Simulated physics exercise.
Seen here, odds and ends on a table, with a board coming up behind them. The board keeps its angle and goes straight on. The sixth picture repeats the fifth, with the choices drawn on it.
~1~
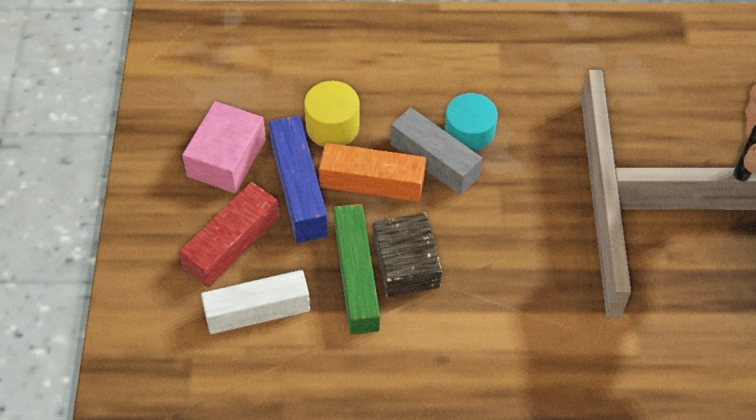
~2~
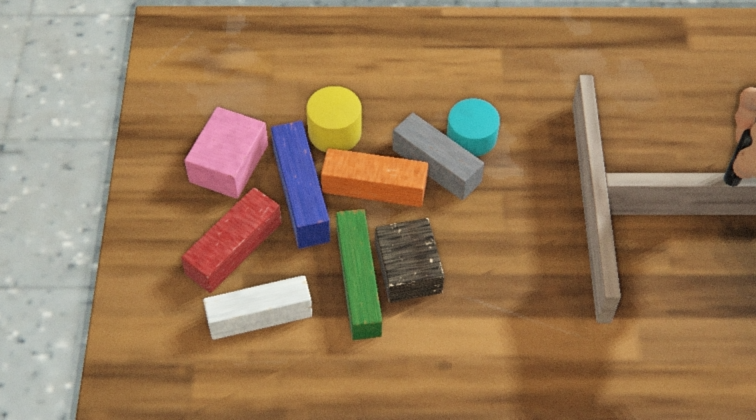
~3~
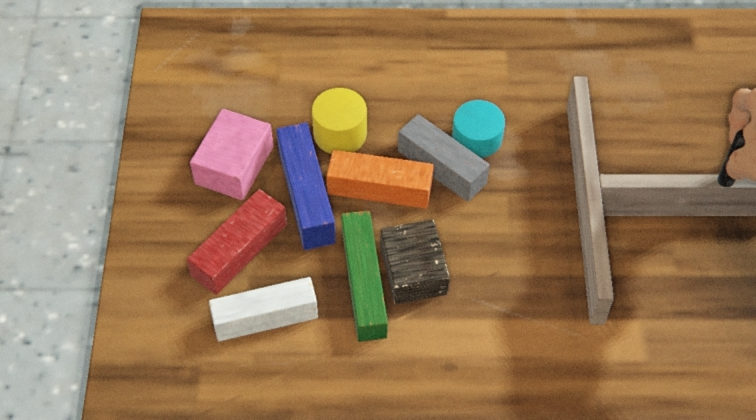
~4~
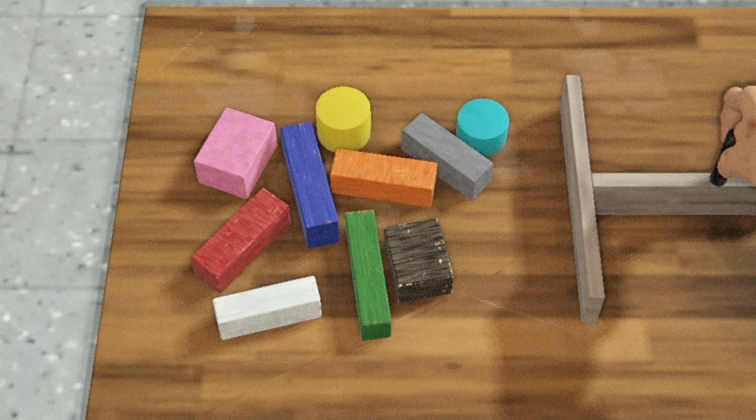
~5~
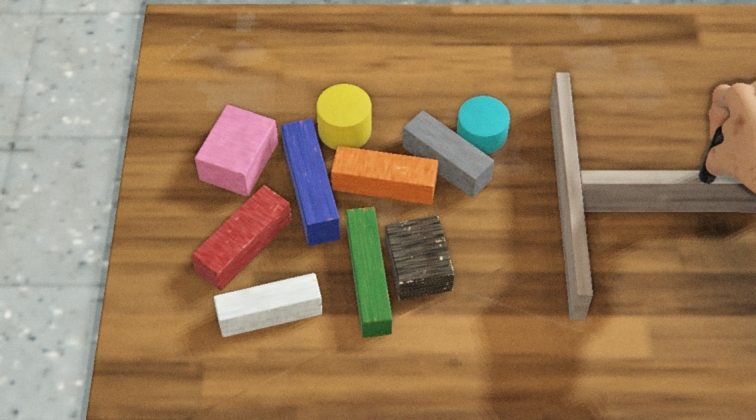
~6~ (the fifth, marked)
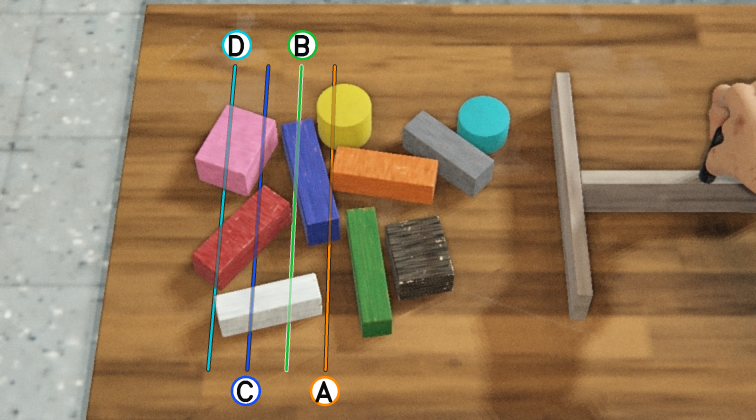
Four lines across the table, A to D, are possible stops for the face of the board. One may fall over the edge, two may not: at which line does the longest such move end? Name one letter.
Stop at C.
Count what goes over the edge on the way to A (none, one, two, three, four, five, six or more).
By then, none.
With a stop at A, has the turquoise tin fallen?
By then, no.
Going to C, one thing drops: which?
The pink block.
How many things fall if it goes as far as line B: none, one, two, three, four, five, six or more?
In all, none.
On the marked copy, A at (331, 206); B at (295, 206); C at (259, 206); D at (223, 206).
Following C. Soon after the start, board (460, 176); turquoise tin (422, 116); yellow tin (340, 116).
Later, board (347, 176); pink block (194, 150); red bar (201, 239).
In the end, board (261, 176); pink block over the edge; red bar (118, 238); one fallen.
As for the rest, A is within the limit but short; B is within the limit but short; D drops three.
